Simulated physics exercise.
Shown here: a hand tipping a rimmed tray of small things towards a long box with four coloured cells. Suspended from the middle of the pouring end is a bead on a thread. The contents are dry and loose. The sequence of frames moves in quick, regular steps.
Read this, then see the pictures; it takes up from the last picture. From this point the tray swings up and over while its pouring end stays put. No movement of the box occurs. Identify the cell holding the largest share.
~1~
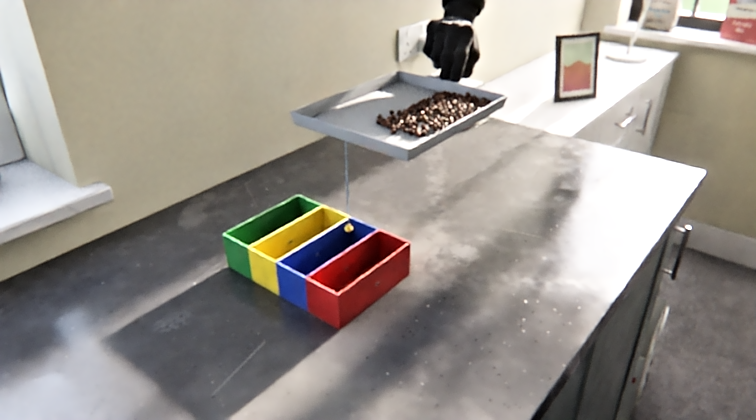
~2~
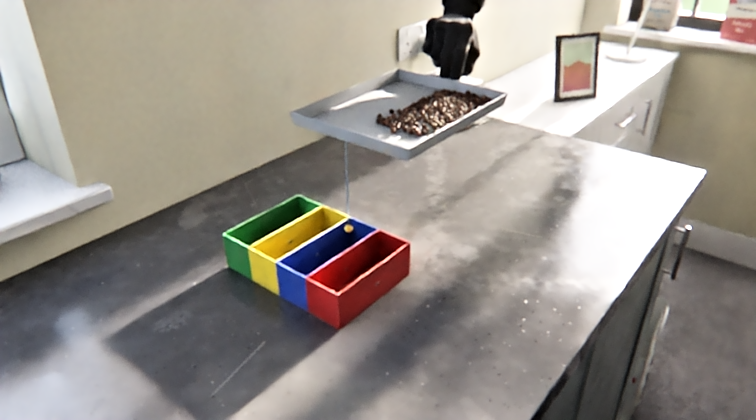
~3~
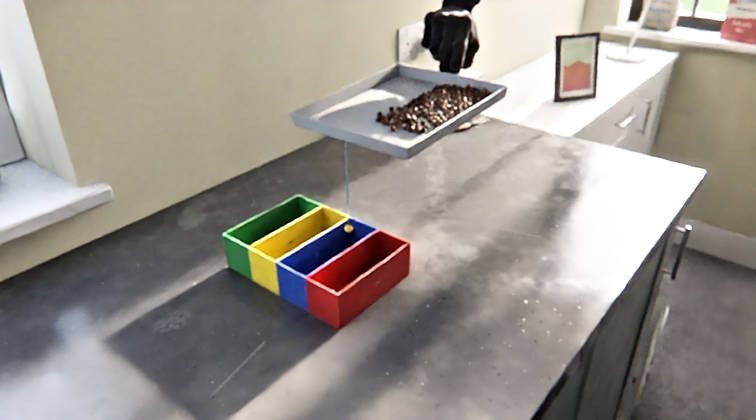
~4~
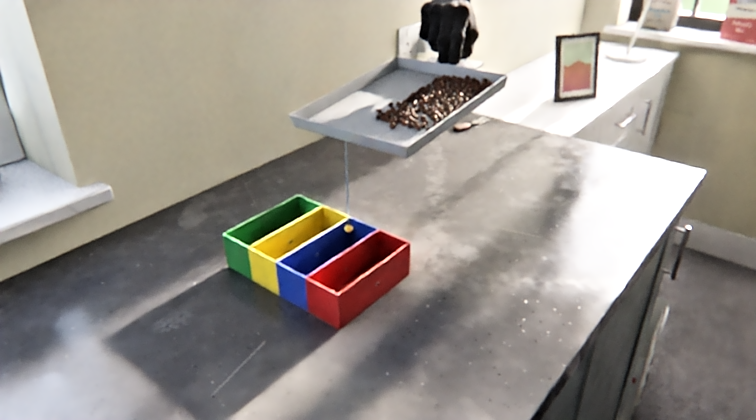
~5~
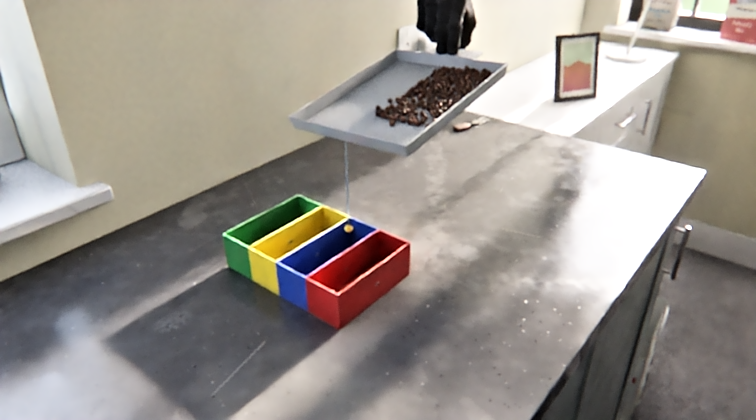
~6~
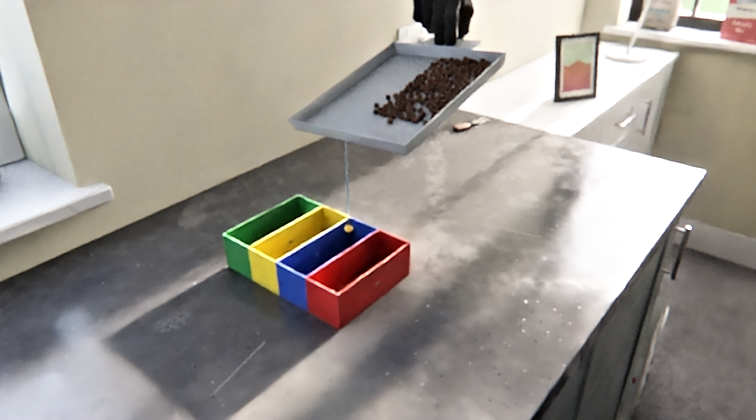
Largest share: Yellow.
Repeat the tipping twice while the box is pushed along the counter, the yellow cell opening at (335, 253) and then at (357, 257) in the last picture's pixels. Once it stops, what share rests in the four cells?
Some 50 and then some 20 per cent.
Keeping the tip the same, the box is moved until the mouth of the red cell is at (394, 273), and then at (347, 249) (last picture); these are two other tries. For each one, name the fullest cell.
Try one: The green one; try two: Yellow.
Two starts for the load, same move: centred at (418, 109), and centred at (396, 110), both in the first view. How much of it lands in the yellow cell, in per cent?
Estimate: 50 % first, 50 % second.
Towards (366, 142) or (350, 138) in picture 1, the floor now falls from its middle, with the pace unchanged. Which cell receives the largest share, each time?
Try 1 - the red cell; try 2 - the red cell.
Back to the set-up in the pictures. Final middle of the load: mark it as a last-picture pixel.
Around (293, 260).
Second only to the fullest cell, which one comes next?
The runner-up is the green one.
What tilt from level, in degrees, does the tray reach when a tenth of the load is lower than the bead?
It is at around 65 degrees by then.
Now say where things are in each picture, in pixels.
Corners of the pouring end near (294, 111) and (408, 147), level; middle of the load near (438, 112), allspice berries; bead on its thread near (349, 229); green cell near (238, 254); yellow cell near (264, 268); blue cell near (292, 283); red cell near (323, 300), in the first picture.
Corners of the pouring end near (294, 112) and (408, 147), level; middle of the load near (438, 111), in the second picture.
Corners of the pouring end near (293, 113) and (407, 146), tipped barely, lowest at the left corner; middle of the load near (438, 106), in the third picture.
Corners of the pouring end near (293, 114) and (406, 145), tipped a little, lowest at the left corner; middle of the load near (438, 100), in the fourth picture.
Corners of the pouring end near (292, 116) and (405, 144), tipped a little, lowest at the left corner; middle of the load near (437, 93), in the fifth picture.
Corners of the pouring end near (292, 118) and (404, 142), tipped a little, lowest at the left corner; middle of the load near (435, 87); green cell near (238, 254); yellow cell near (264, 268); blue cell near (292, 283); red cell near (323, 300), in the sixth picture.
Shortly afterwards, tray tipped steeply; the bulk on the tray; only a few in the yellow cell; only a few in the green cell; only a few in the blue cell; a little falling or outside the box.
Next, tray tipped right over; near two thirds on the tray; a little in the yellow cell; a little in the green cell; only a few in the blue cell; only a few in the red cell; a little falling or outside the box.
Some moments later, tray tipped past a quarter turn; near half in the yellow cell; near a quarter in the green cell; near a quarter in the blue cell; only a few in the red cell; only a few falling or outside the box.
In the end, tray tipped past a quarter turn; near half in the yellow cell; near a quarter in the green cell; near a quarter in the blue cell; only a few in the red cell; only a few outside the box.
